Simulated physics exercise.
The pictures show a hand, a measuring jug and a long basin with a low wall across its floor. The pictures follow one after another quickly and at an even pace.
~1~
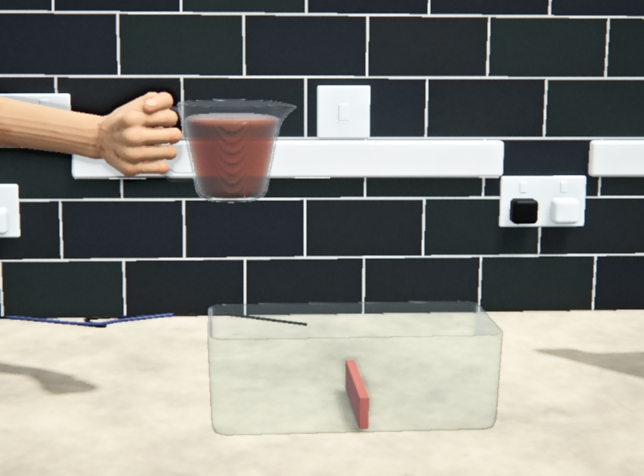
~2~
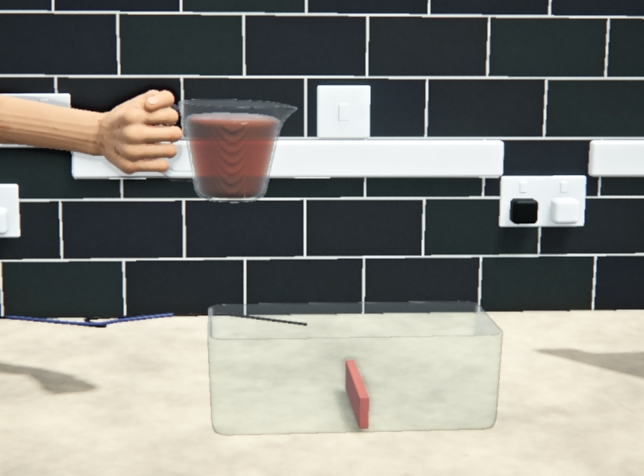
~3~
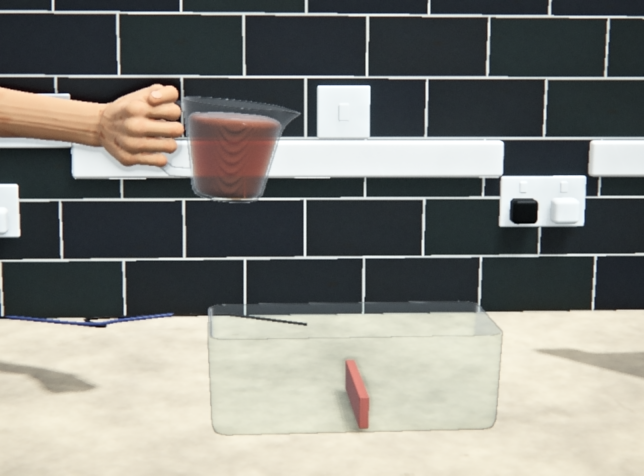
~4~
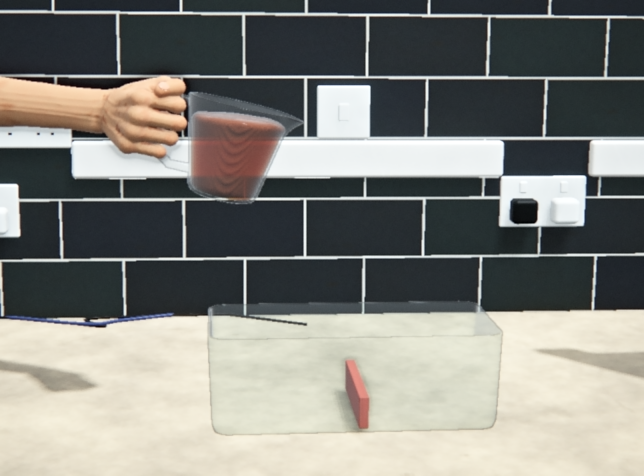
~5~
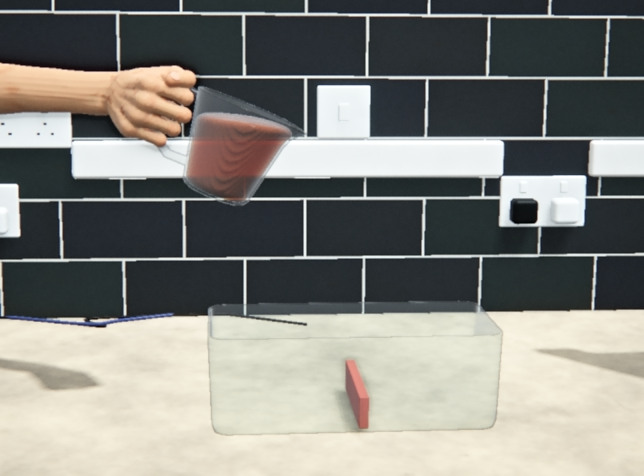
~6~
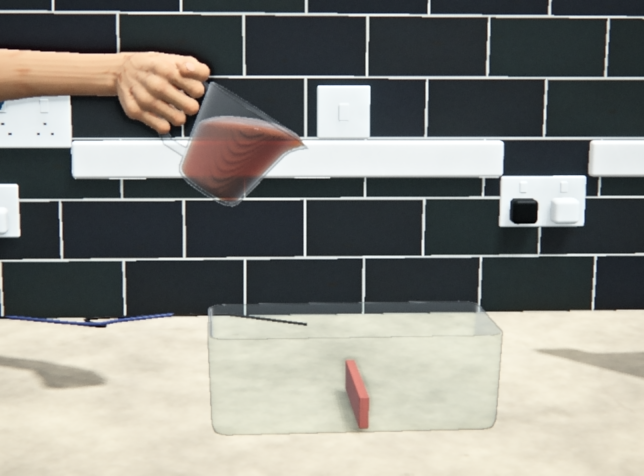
A hand at the left tilts a clear measuring jug of red liquid steadily to the right above a long transparent basin with a low red wall inside, until the liquid reaches the jug's pouring edge.
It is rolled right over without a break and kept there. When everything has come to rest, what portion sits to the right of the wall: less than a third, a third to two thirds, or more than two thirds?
A third to two thirds sits there.
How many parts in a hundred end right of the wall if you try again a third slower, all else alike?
Near 55 %.
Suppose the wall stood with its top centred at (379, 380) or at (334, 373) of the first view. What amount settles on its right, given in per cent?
About 10 per cent on the first try, and 85 per cent on the second.
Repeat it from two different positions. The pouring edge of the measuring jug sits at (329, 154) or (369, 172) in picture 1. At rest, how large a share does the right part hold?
85 %, 90 %.
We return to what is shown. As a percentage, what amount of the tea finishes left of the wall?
Share approx. 45 %.
A moment on, the measuring jug is tipped on its side and 45 per cent is still to pour, 1 is left of the wall and 8 right of it.
Next, the measuring jug is tipped on its side and 11 per cent is still to pour, 29 is left of the wall and 38 right of it.
Then the measuring jug is tipped on its side and 2 per cent is still to pour, 41 is left of the wall and 49 right of it.
Later the measuring jug is tipped on its side and 0 per cent is still to pour, 47 is left of the wall and 50 right of it.
Finally, 47 per cent lies left of the wall, 50 right of it and 3 outside.
